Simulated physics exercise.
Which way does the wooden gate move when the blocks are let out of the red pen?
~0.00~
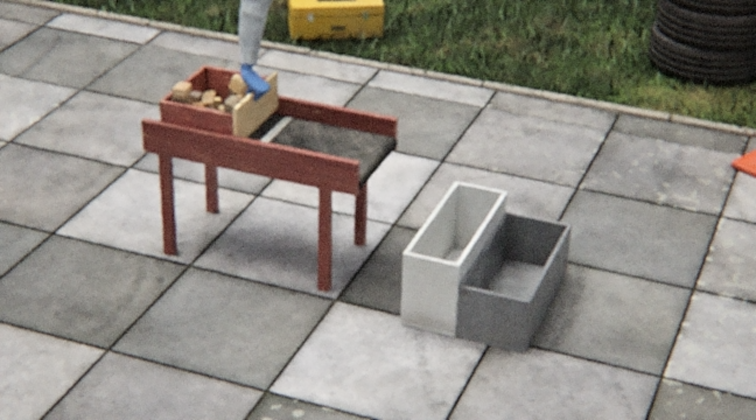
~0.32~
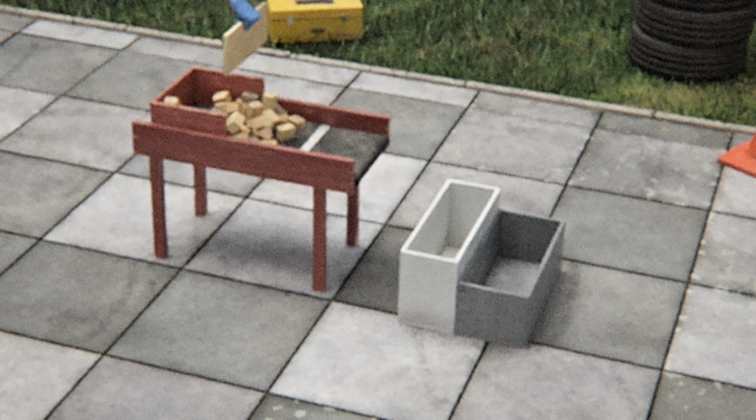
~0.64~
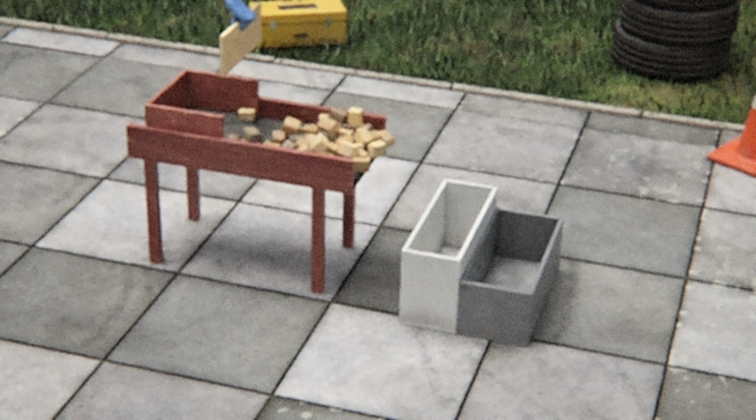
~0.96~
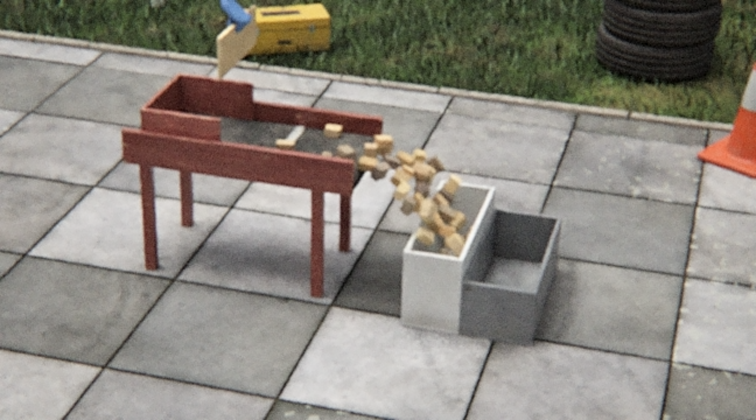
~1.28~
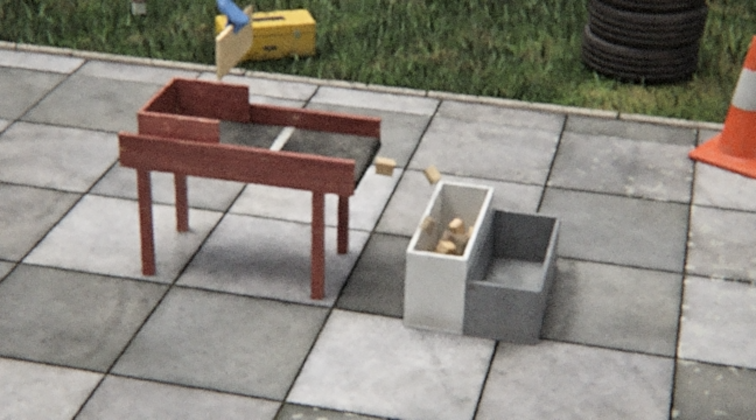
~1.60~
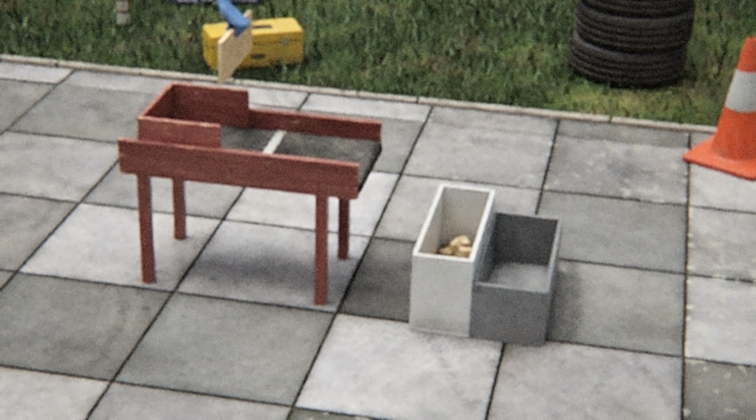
The gate moves up, clear of the pen, and stays raised while the blocks travel along the belt.
